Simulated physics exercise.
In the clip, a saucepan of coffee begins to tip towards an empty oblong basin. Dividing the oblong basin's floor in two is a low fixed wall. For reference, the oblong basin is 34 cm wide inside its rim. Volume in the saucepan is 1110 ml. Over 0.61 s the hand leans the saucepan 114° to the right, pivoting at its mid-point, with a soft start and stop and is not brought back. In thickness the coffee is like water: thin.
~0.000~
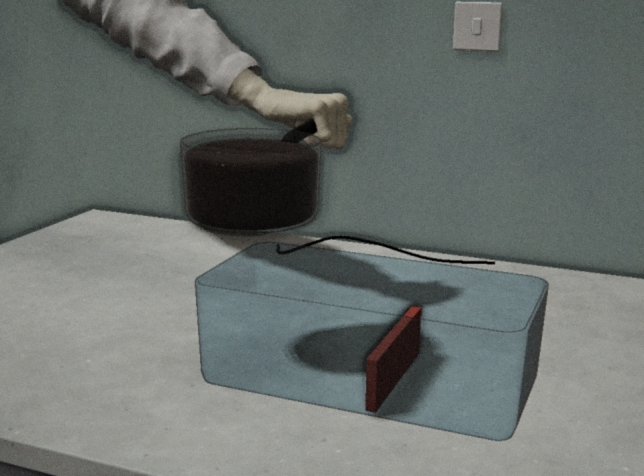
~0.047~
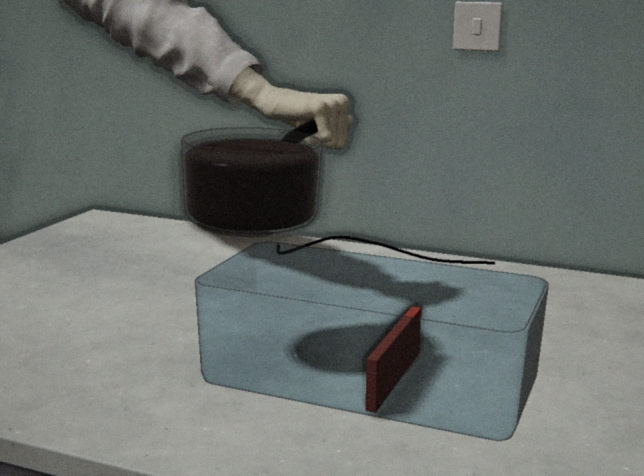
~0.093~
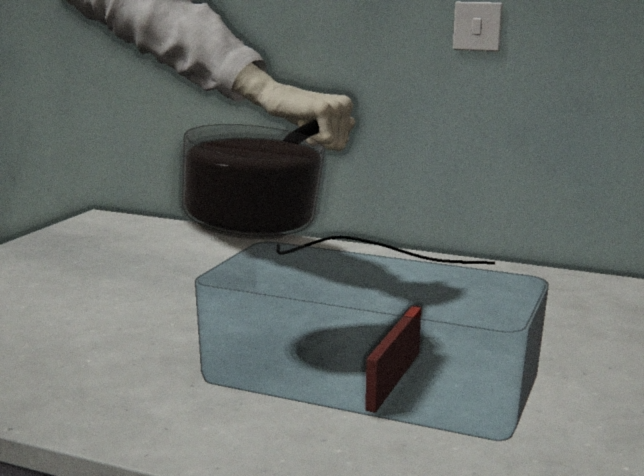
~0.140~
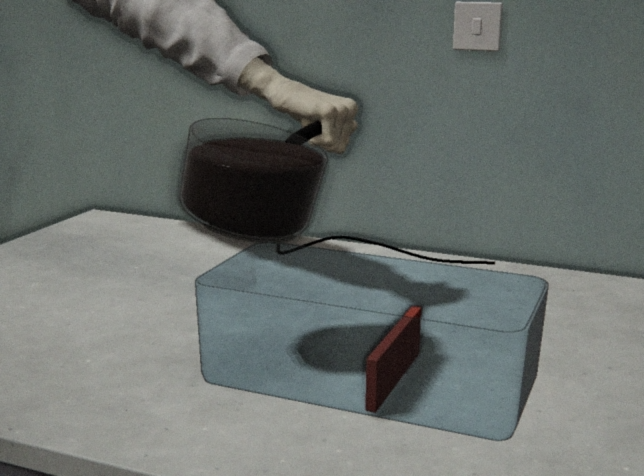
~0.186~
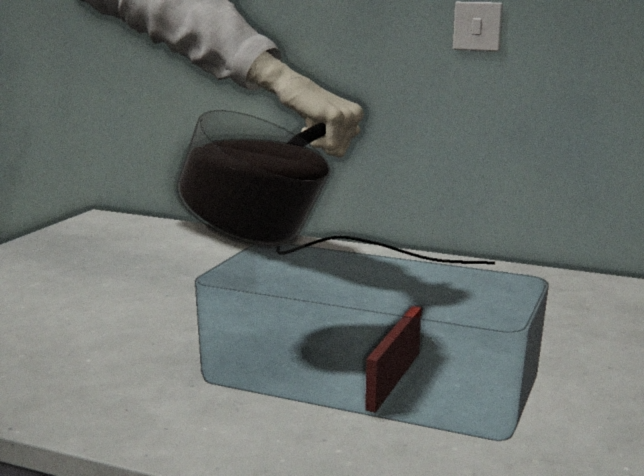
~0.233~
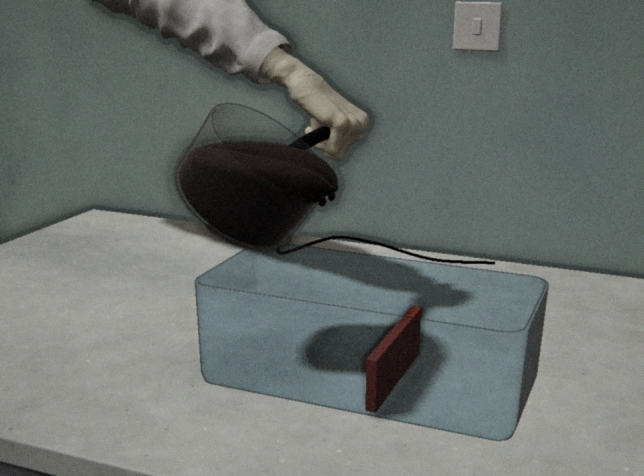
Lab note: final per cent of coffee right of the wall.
Approx. 9 %.
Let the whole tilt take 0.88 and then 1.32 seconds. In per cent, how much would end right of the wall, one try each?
Near 5 in a hundred on the first go and near 5 in a hundred on the second.
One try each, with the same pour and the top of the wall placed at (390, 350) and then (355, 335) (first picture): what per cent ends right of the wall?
Respectively 20 and 40 %.
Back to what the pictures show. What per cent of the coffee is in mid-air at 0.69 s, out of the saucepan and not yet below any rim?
Around 14 percent of it is airborne.
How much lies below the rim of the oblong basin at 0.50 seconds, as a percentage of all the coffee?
Near 54 in a hundred.
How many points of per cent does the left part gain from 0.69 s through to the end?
About 6 percent.
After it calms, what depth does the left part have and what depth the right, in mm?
Left part about 32 mm deep, right part about 4 mm deep.
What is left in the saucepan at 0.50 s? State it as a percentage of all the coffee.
Still held: Roughly 24 % of the total.
After 0.50 s the tilt is 104° and 24 per cent is still to pour, 53 is left of the wall and 0 right of it.
After 0.69 s the tilt is 114° and 3 per cent is still to pour, 81 is left of the wall and 2 right of it.
After 0.89 s the tilt is 114° and 0 per cent is still to pour, 88 is left of the wall and 7 right of it.
After 1.11 s the tilt is 114° and 0 per cent is still to pour, 87 is left of the wall and 8 right of it.
In the end 87 per cent lies left of the wall, 9 right of it and 5 outside.
